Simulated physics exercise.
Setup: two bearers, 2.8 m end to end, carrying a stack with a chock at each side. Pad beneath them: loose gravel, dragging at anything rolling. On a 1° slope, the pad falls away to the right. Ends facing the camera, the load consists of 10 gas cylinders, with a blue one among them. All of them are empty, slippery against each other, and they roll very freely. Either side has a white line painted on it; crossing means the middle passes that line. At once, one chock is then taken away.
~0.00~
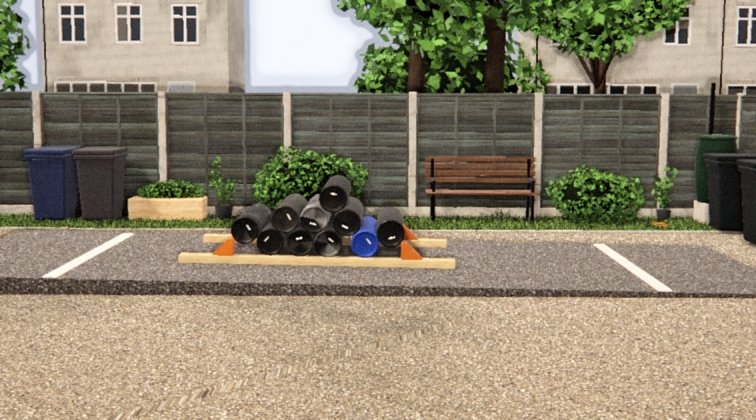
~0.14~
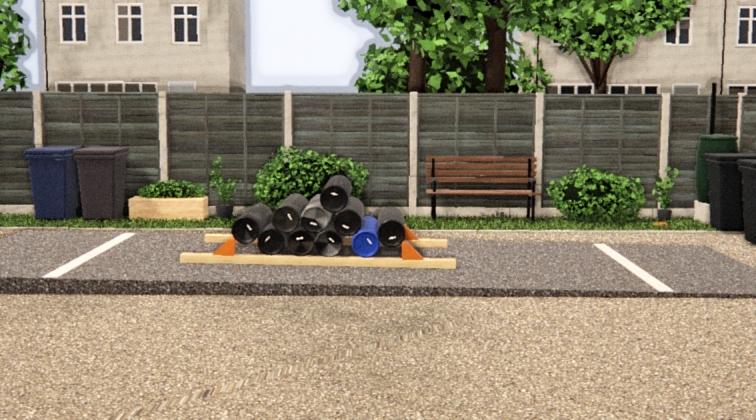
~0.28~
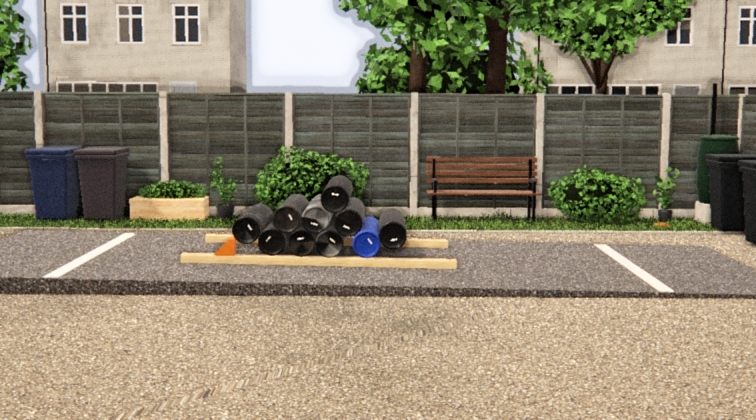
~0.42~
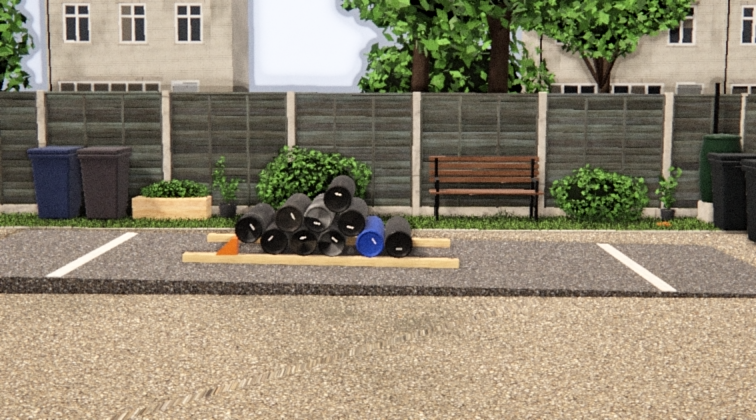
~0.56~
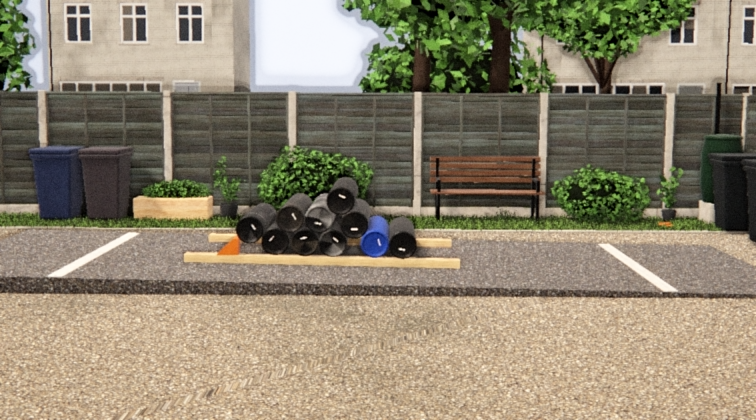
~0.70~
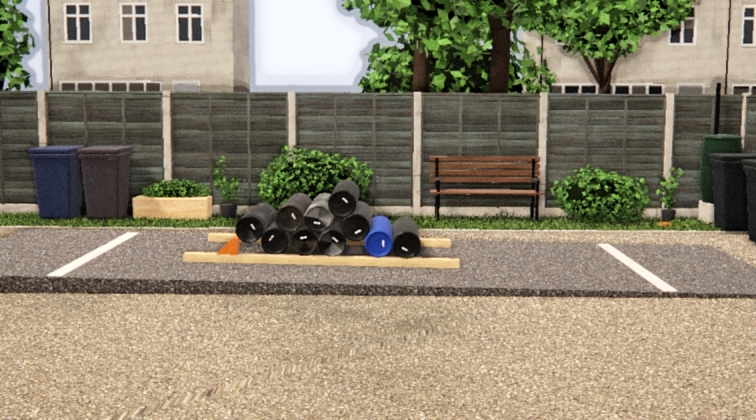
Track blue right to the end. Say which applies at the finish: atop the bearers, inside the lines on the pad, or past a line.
Inside the lines on the pad.
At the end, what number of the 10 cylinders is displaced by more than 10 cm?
The number you get is 10.
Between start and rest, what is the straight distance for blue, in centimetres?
Result - blue: 180.
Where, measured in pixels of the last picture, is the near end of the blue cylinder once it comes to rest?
It comes to rest around (548, 257).
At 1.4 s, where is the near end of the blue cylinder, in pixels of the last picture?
Roughly at (413, 245) in the last picture.
Then, 1.1 s in, blue is on the bearers, 60 cm from the bearers' right end, rolling right; 0 past a line.
Then, 1.4 s in, blue is on the bearers, 45 cm from the bearers' right end, rolling right; 0 past a line.
Then, 1.9 s in, blue is on the bearers, 20 cm from the bearers' right end, rolling right; 0 past a line.
Then, 2.4 s in, blue is off the bearers, 180 cm short of the right line, rolling right; 0 past a line.
In the end (8.6 s), blue is off the bearers, 95 cm short of the right line; 0 past a line.
